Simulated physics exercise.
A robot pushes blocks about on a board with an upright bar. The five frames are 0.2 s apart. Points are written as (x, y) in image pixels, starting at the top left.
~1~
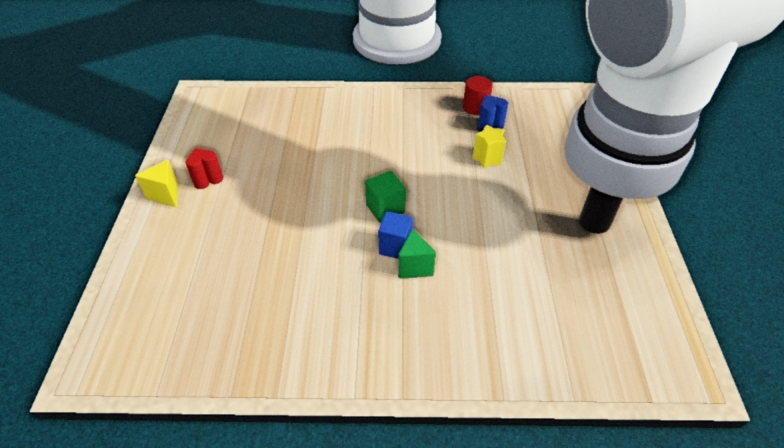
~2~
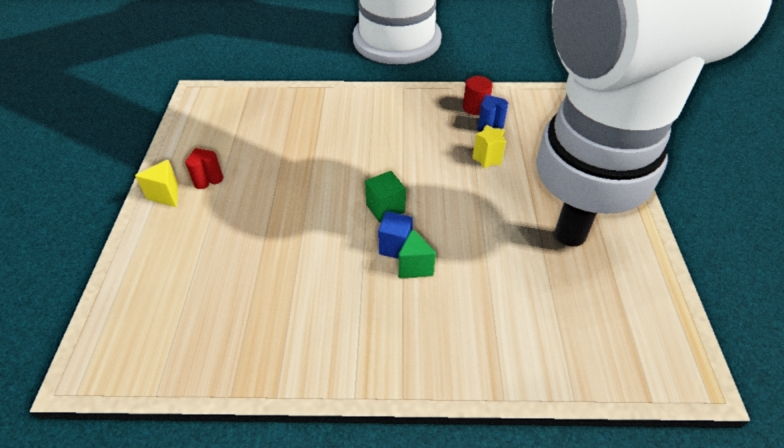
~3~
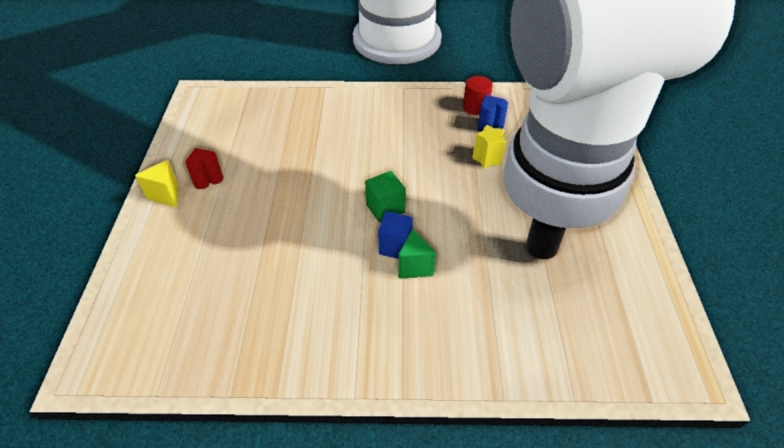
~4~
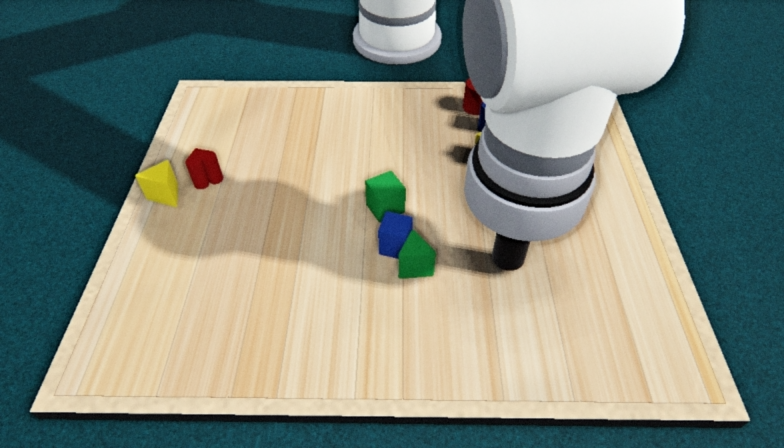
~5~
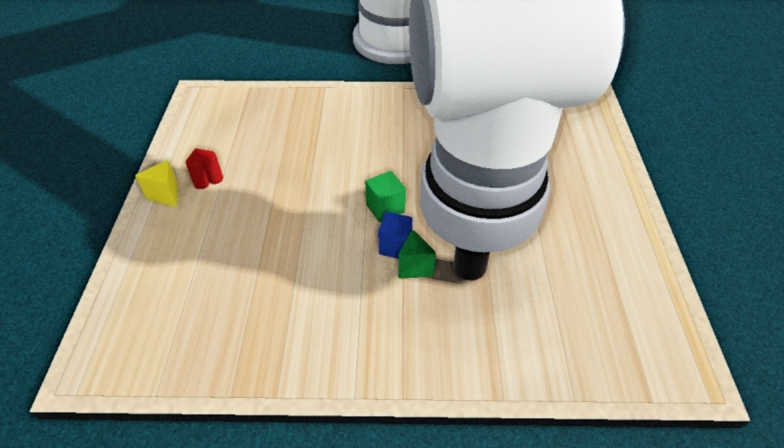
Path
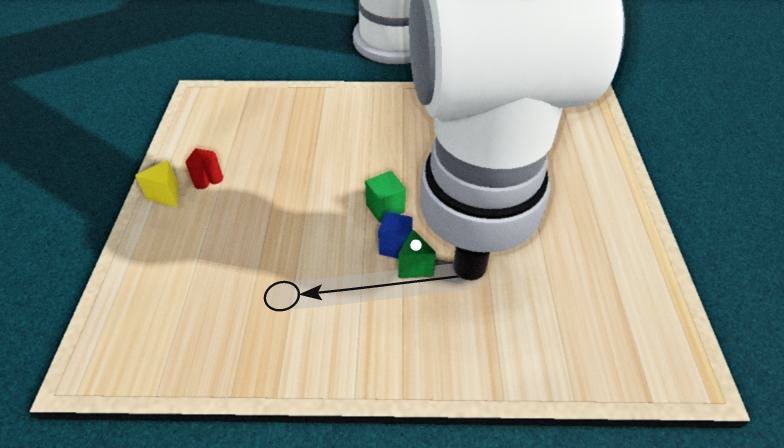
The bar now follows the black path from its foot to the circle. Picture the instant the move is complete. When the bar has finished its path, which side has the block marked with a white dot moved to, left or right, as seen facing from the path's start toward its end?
The block marked with a white dot is shifted sideways to the right, facing along the path from start to end.
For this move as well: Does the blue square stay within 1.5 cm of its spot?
The answer is yes.
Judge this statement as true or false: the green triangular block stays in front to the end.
That statement is not accurate.
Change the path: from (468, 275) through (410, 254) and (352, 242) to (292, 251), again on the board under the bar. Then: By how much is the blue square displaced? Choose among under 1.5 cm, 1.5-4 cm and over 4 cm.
It falls in the over 4 cm band.
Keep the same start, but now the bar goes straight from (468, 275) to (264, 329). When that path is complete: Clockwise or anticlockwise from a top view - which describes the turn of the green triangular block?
Spins clockwise.
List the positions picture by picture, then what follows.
In the first frame, bar's lower end at (595, 222); blue square at (396, 223); green triangular block at (416, 245).
In the second frame, bar at (570, 235); blocks still.
In the third frame, bar at (542, 247); blocks still.
In the fourth frame, bar at (508, 258); blocks still.
In the fifth frame, bar at (470, 267); blue square at (396, 223); green triangular block at (416, 245).
Drawn move, from (468, 275) to (282, 296); the dot is on the green triangular block.
On the path given first. One third of the way, bar at (406, 275); green triangular block at (384, 245), turned 80° clockwise.
Two thirds of the way, bar at (344, 282); green triangular block at (367, 240), turned 110° clockwise.
At the end, bar at (280, 288); blue square still; green triangular block at (367, 240), turned 110° clockwise.
